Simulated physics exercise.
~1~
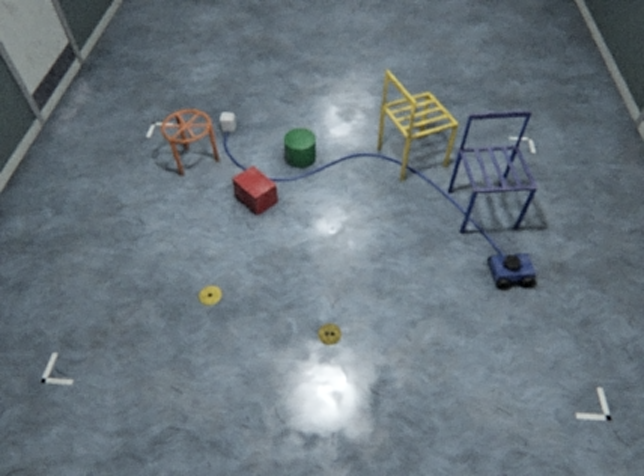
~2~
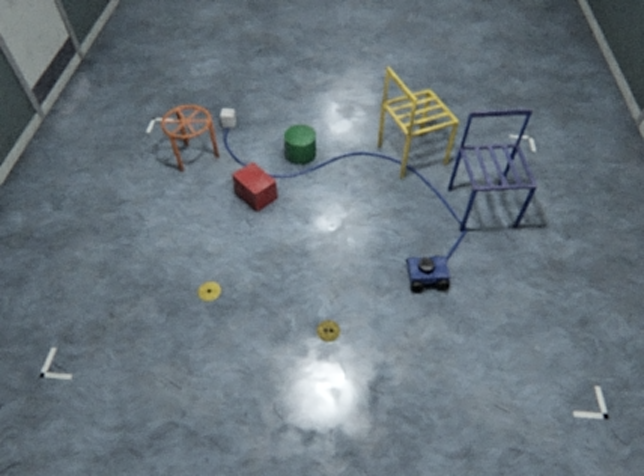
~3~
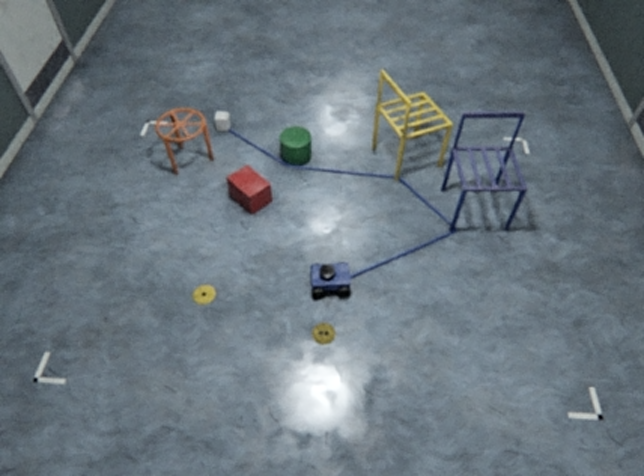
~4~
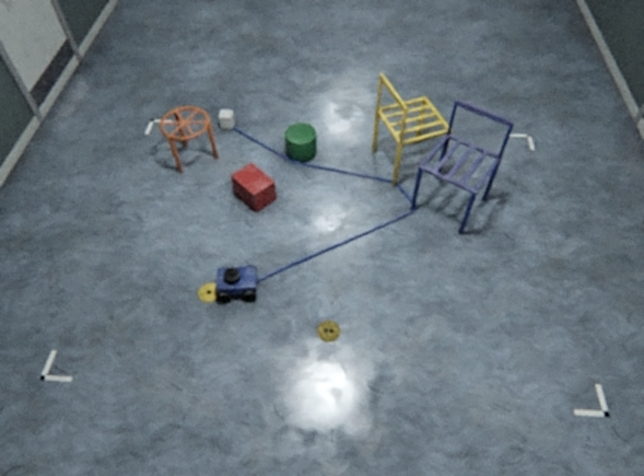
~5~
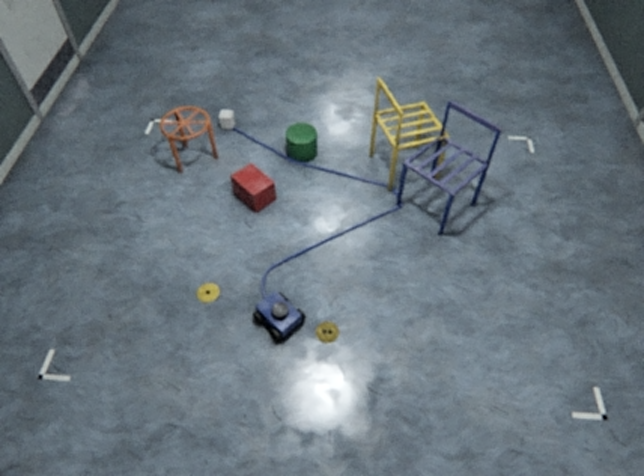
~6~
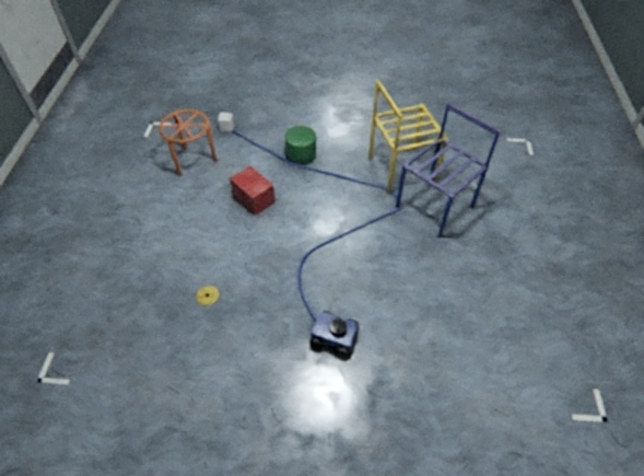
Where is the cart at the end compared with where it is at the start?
At the start the cart is on the right side of the floor, just below the blue chair. At the end it is farther left and lower down, near the middle, covering one of the yellow marks.
